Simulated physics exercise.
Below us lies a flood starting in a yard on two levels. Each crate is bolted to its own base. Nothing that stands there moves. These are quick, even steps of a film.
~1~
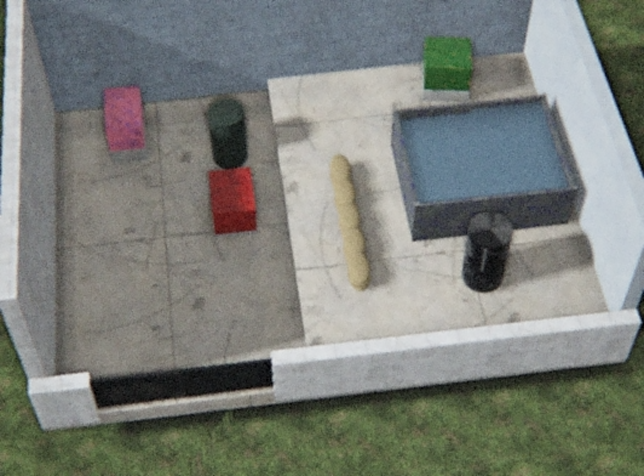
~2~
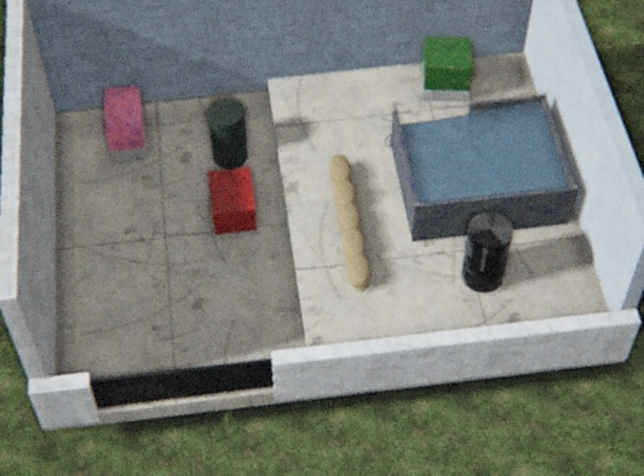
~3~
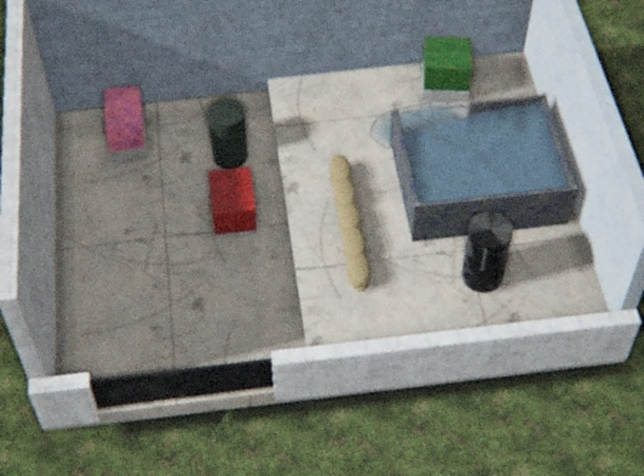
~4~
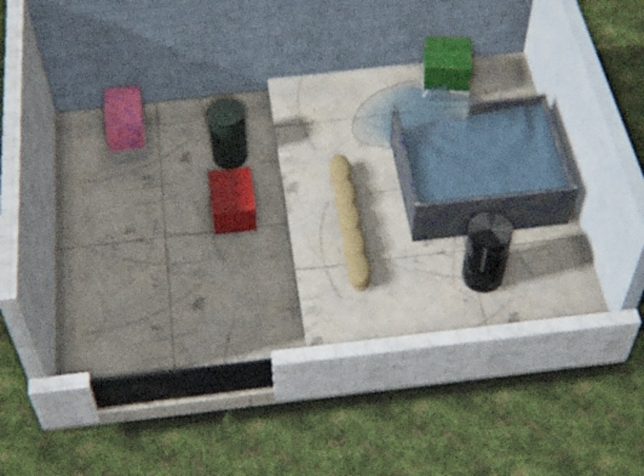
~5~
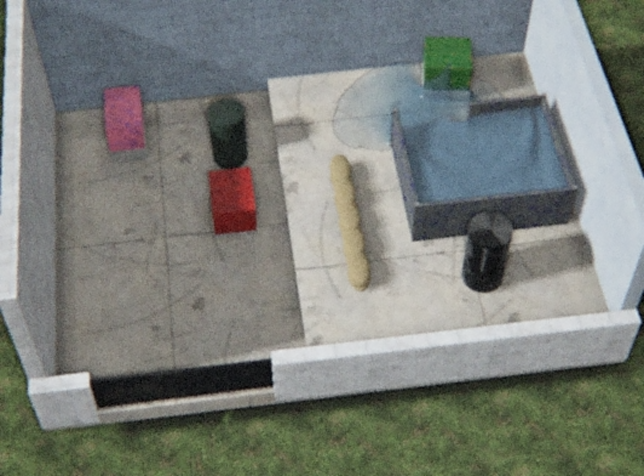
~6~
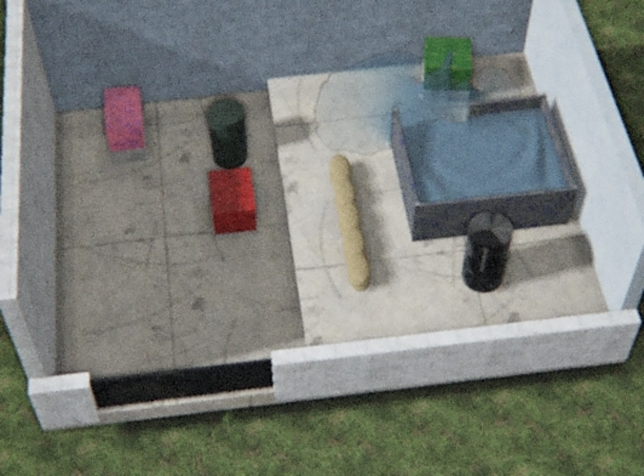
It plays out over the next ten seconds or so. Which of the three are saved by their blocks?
The pink crate is soaked; the red crate is soaked; the green crate is soaked.
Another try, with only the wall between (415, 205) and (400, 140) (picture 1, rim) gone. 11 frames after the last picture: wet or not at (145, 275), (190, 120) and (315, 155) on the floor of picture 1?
In that order: Wet, free of water, under water.
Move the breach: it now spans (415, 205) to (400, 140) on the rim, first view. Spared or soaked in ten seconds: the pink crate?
One by one: Pink keeps dry.
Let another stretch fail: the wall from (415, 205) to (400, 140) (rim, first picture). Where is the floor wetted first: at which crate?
I say the red one.
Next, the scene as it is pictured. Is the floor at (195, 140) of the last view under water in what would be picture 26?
Answer: Wet.
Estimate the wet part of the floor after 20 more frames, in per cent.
Some 50 per cent.
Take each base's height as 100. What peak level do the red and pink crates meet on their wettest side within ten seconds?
Near 220 and 140 in a hundred.
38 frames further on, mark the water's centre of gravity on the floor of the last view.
Close to (324, 178).
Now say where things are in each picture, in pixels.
The water tank at (482, 152) is whole and still, in the first picture.
Water pours out on the water tank's far side and has run to (388, 145), in the second picture.
Water pours out on the water tank's far side and has run to a hidden place, in the third picture.
The front is at (406, 85), out from the gap on the water tank's far side, in the fourth picture.
Water pours out on the water tank's far side and has run to (381, 67), in the fifth picture.
The front is at (338, 72), out from the gap on the water tank's far side, in the sixth picture.
A moment on, water covers 15 % of the floor; the pink crate not reached, the red crate not reached, the green crate water round its plinth.
Next, water covers 25 % of the floor; the pink crate water round its plinth, the red crate not reached, the green crate water round its plinth.
Then, water covers 50 % of the floor; the pink crate water round its plinth, the red crate water round its plinth, the green crate water round its plinth.
Later, water covers 75 % of the floor; the pink crate water round its plinth, the red crate water round its plinth, the green crate water round its plinth.
In the end, water covers 80 % of the floor; the pink crate was topped, the red crate was topped, the green crate was topped.
